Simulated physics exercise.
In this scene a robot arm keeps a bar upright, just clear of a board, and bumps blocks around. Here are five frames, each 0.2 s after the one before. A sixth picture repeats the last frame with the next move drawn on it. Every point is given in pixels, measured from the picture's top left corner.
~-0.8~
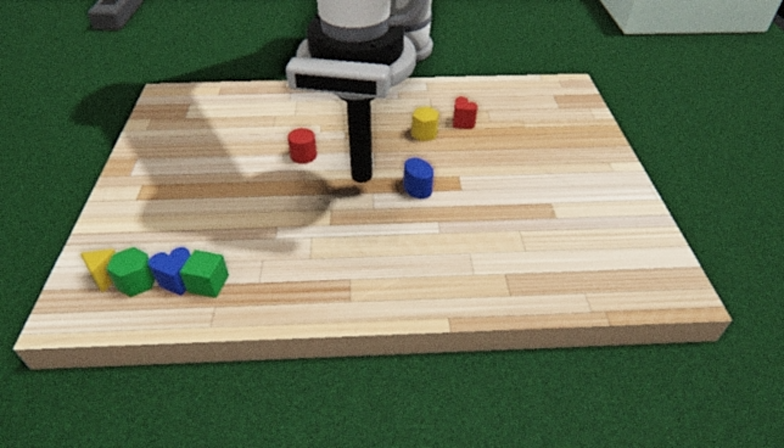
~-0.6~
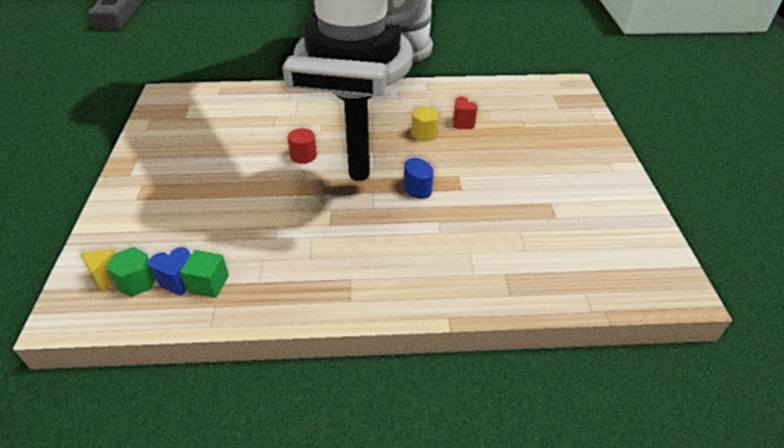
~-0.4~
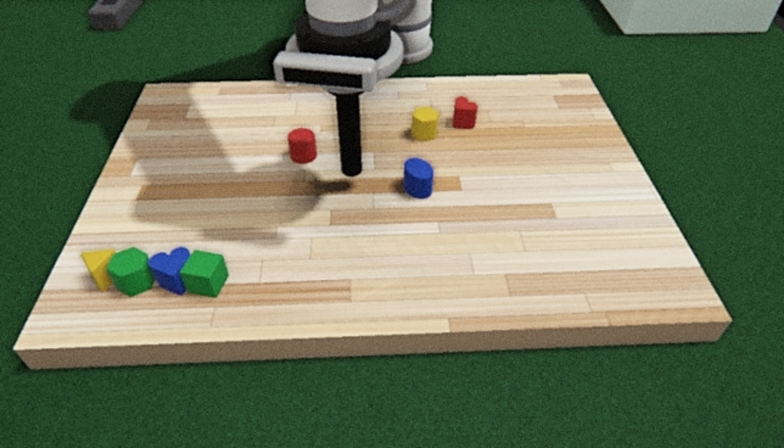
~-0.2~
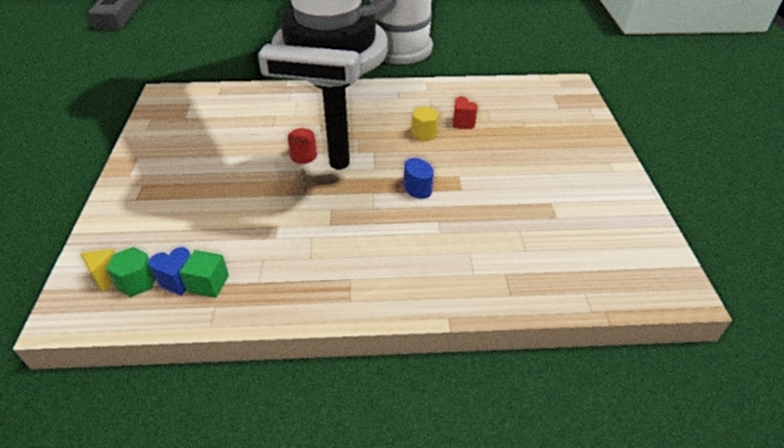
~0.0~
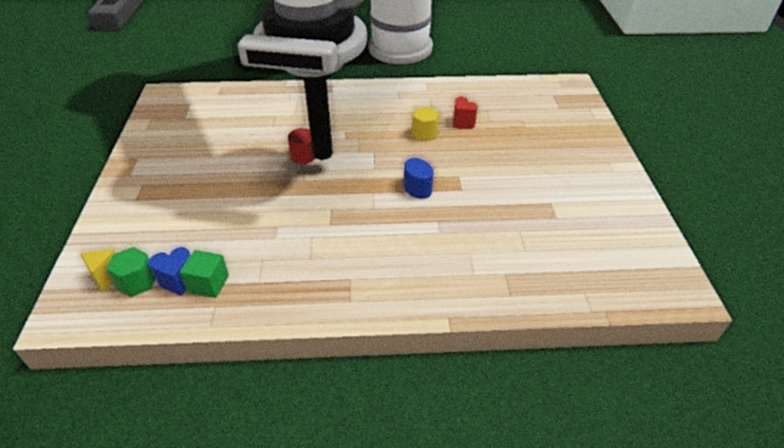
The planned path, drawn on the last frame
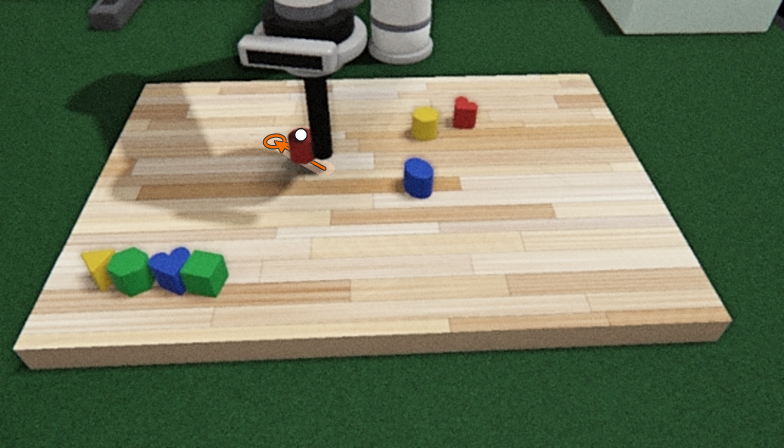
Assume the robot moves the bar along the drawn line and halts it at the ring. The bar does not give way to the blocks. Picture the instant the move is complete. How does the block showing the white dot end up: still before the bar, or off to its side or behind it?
As far as I can tell, the block showing the white dot is still leading the way in front of the bar.
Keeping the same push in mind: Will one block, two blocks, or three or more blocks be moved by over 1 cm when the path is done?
The answer is a single block.
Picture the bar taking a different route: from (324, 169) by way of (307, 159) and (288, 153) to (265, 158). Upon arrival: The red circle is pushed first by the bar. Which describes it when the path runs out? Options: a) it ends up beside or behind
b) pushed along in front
Answer: A.
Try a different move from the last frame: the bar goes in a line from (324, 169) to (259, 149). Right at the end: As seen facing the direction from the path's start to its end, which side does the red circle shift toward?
That's a shift to the right.
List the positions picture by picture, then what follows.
In the first frame, bar tip (362, 177); block tops, red circle (301, 135).
In the second frame, bar (359, 176); blocks unchanged.
In the third frame, bar (352, 172); blocks unchanged.
In the fourth frame, bar (340, 165); blocks unchanged.
In the fifth frame, bar (323, 155); red circle (301, 135).
Path on the board, from (324, 169) directly to (275, 141); the dot is on the red circle.
What follows on the original path. Halfway along, bar (296, 141); red circle (281, 123).
At the end, bar (272, 128); red circle (262, 109).
